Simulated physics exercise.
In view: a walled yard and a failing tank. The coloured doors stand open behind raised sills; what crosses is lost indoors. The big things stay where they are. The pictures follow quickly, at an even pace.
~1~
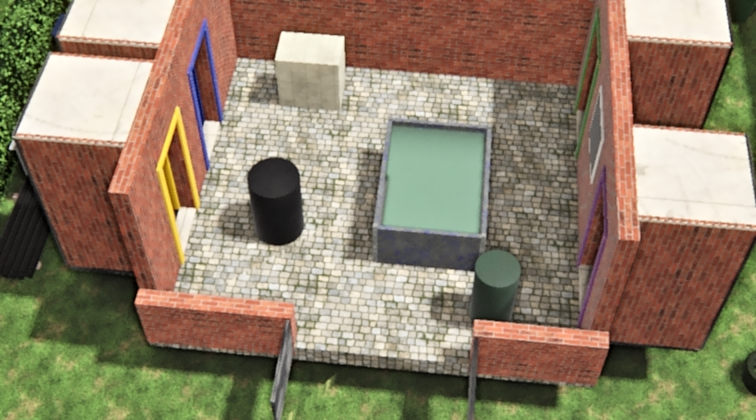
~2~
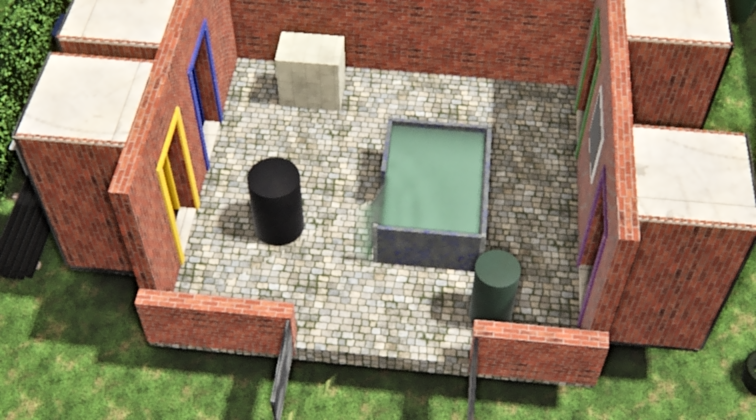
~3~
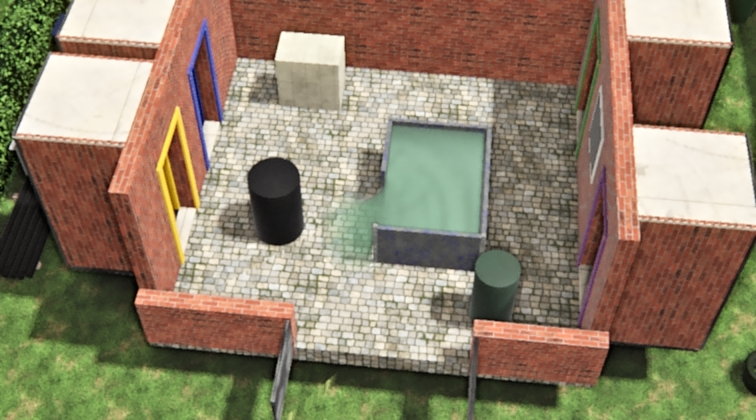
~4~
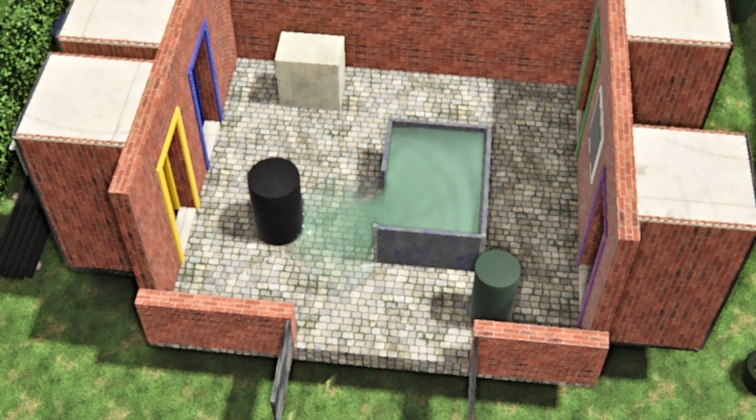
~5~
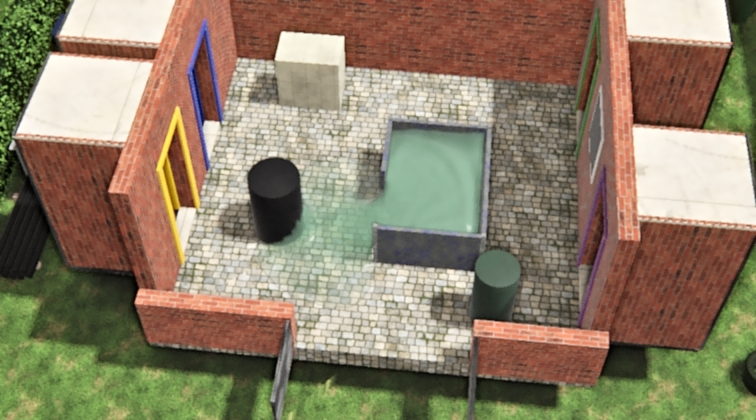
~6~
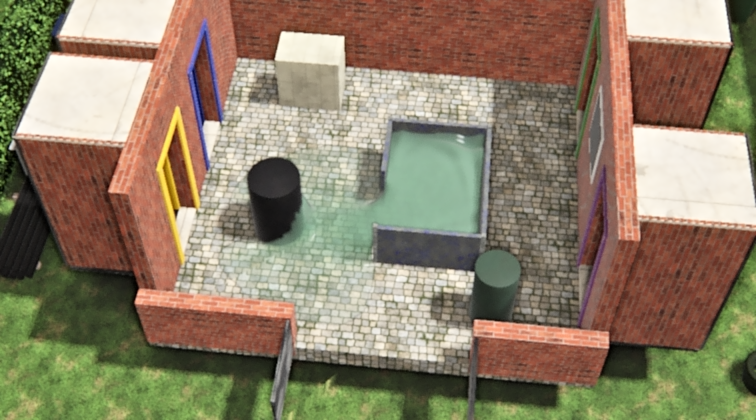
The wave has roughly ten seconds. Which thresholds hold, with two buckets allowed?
In the end: The purple door holds within the limit; the yellow door floods; the blue door floods; the green door floods.
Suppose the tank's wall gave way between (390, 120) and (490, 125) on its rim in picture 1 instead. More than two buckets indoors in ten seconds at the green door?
Green door is over.
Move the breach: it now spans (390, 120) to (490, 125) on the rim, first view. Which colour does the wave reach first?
That is the green-painted one.
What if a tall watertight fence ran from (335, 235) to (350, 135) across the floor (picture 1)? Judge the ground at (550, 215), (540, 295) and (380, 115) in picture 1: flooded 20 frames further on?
One after the other: Clear, clear, covered.
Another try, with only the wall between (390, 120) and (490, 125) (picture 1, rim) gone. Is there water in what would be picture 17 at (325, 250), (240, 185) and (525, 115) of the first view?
One after the other: Clear, not flooded, wet.
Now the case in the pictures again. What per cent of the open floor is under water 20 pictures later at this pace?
About 55 per cent.
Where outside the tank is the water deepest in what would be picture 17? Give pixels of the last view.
Near (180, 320).
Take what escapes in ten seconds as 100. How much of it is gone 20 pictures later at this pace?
Roughly 30 per cent.
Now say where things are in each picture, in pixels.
The water tank at (435, 179) is whole and still, in the first frame.
The front is at (362, 259), out from the gap at (381, 220), in the second frame.
The front is at (338, 201), out from the gap at (381, 222), in the third frame.
The front is at a hidden place, out from the gap at (381, 223), in the fourth frame.
The front is at a hidden place, out from the gap at (381, 223), in the fifth frame.
Water pours out at (381, 223) and has run to (225, 260), in the sixth frame.
A moment on, water covers 30 % of the floor; the purple door not reached, the yellow door under two buckets in, the blue door under two buckets in, the green door not reached.
Next, water covers 40 % of the floor; the purple door not reached, the yellow door under two buckets in, the blue door over two buckets in, the green door not reached.
Then, water covers 55 % of the floor; the purple door not reached, the yellow door over two buckets in, the blue door far over two buckets in, the green door not reached.
Later, water covers 85 % of the floor; the purple door not reached, the yellow door far over two buckets in, the blue door far over two buckets in, the green door wet at the sill, nothing in.
In the end, water covers 95 % of the floor; the purple door wet at the sill, nothing in, the yellow door far over two buckets in, the blue door far over two buckets in, the green door over two buckets in.
